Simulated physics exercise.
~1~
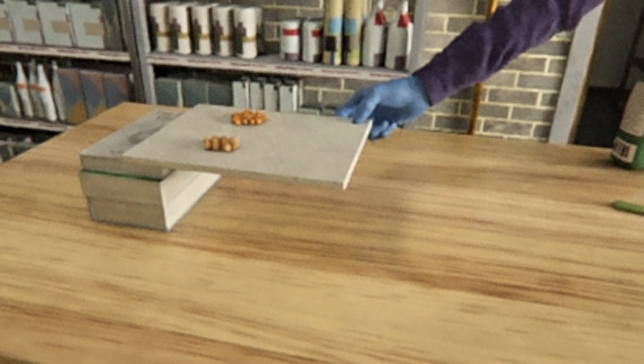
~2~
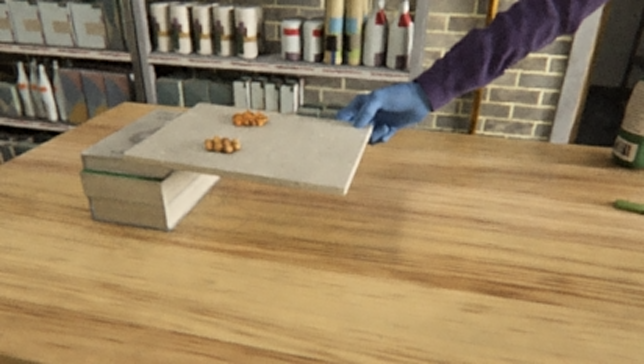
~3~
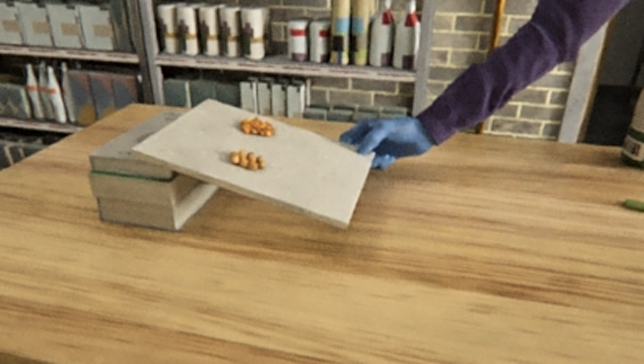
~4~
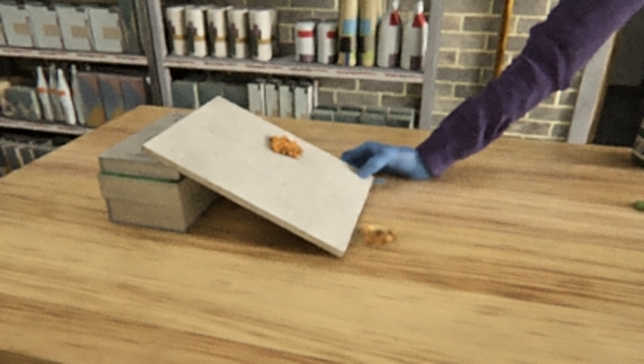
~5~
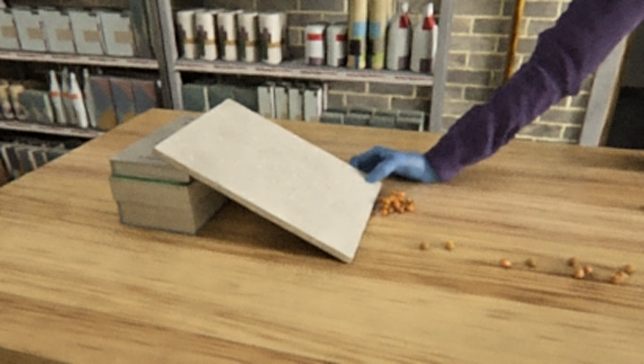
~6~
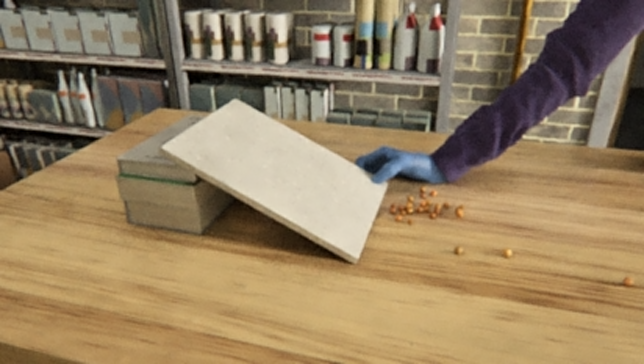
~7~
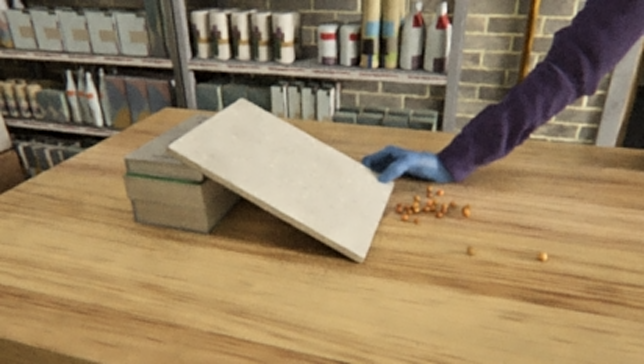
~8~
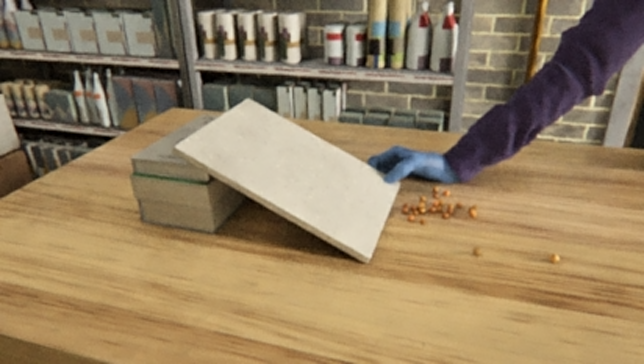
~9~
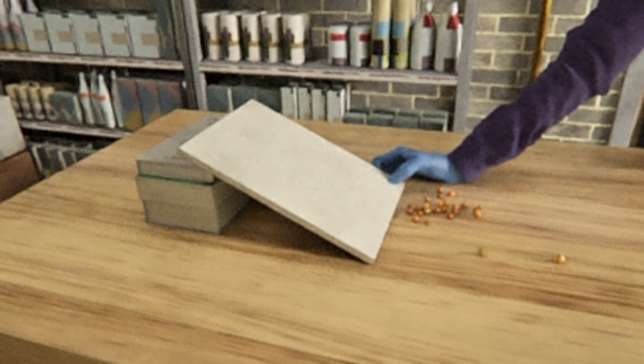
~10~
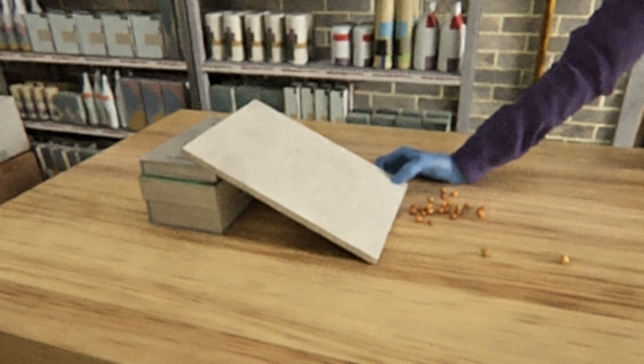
Board lowered by a blue-gloved hand tilting into a ramp off stacked books, small orange pieces sliding down and scattering rightward across wood.
